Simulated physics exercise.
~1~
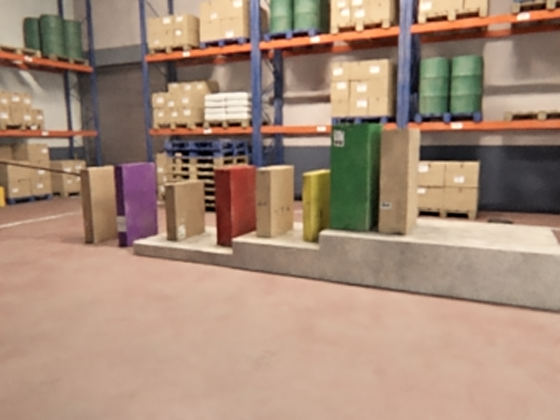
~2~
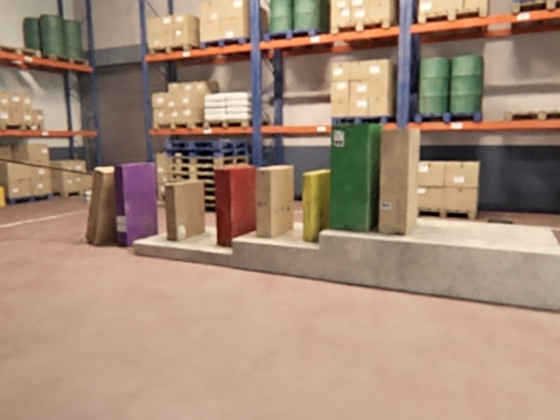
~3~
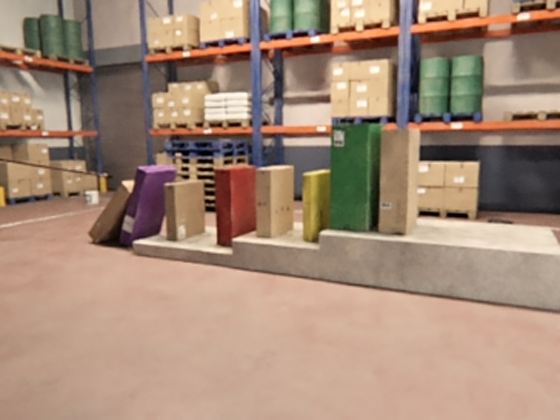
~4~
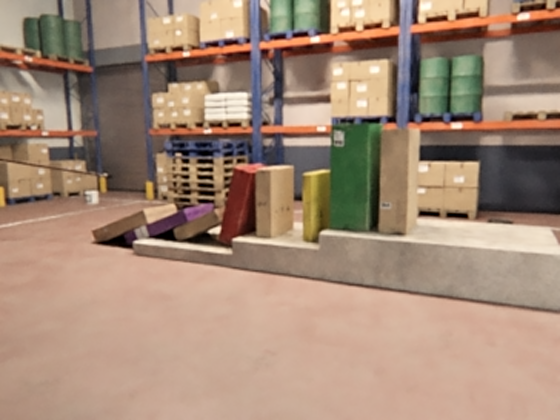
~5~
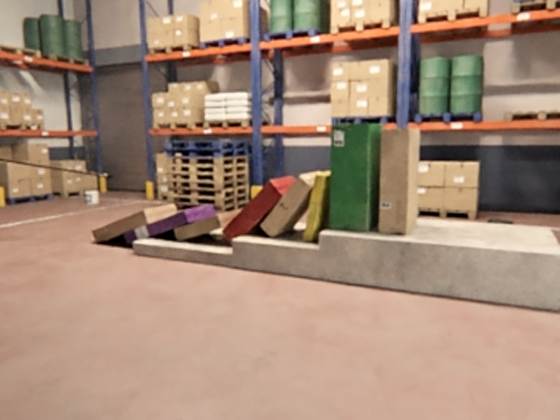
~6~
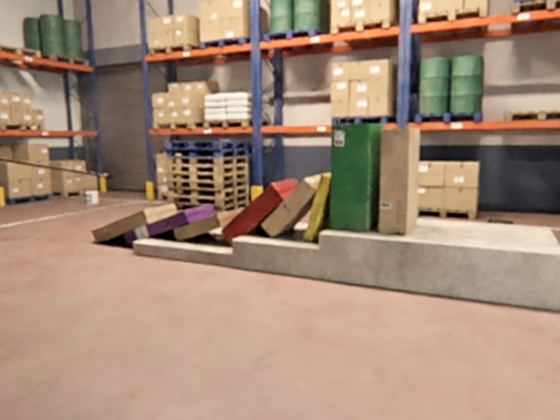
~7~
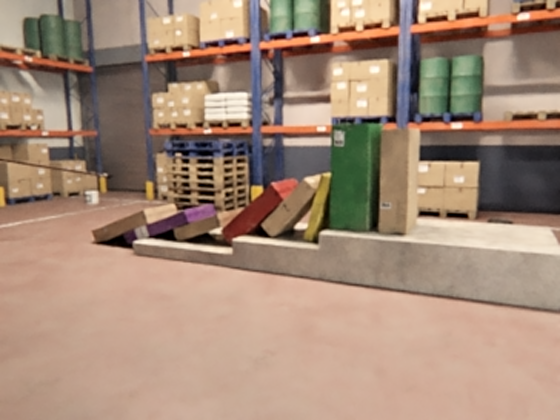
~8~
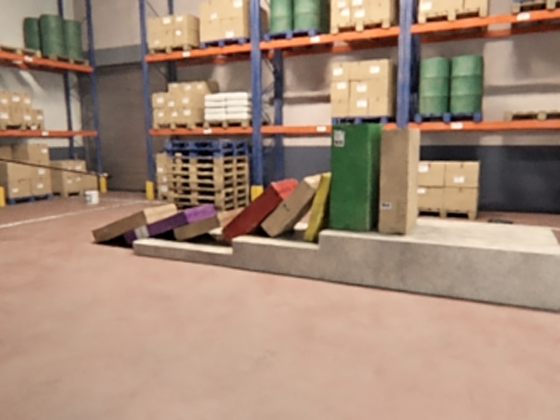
To begin with, eight cartons stand on end in a row up low concrete steps in a warehouse, as a thin pole reaches in from the left toward the first, a brown one. The brown carton tips right into the purple one, which starts to lean as well. Both drop onto their sides, the small brown carton beyond goes down too, and the red carton begins to tilt. The red carton then leans far over, along with the brown one after it, and the yellow carton tips against the tall green one. There the motion stops, with the green carton and the last brown one still upright.
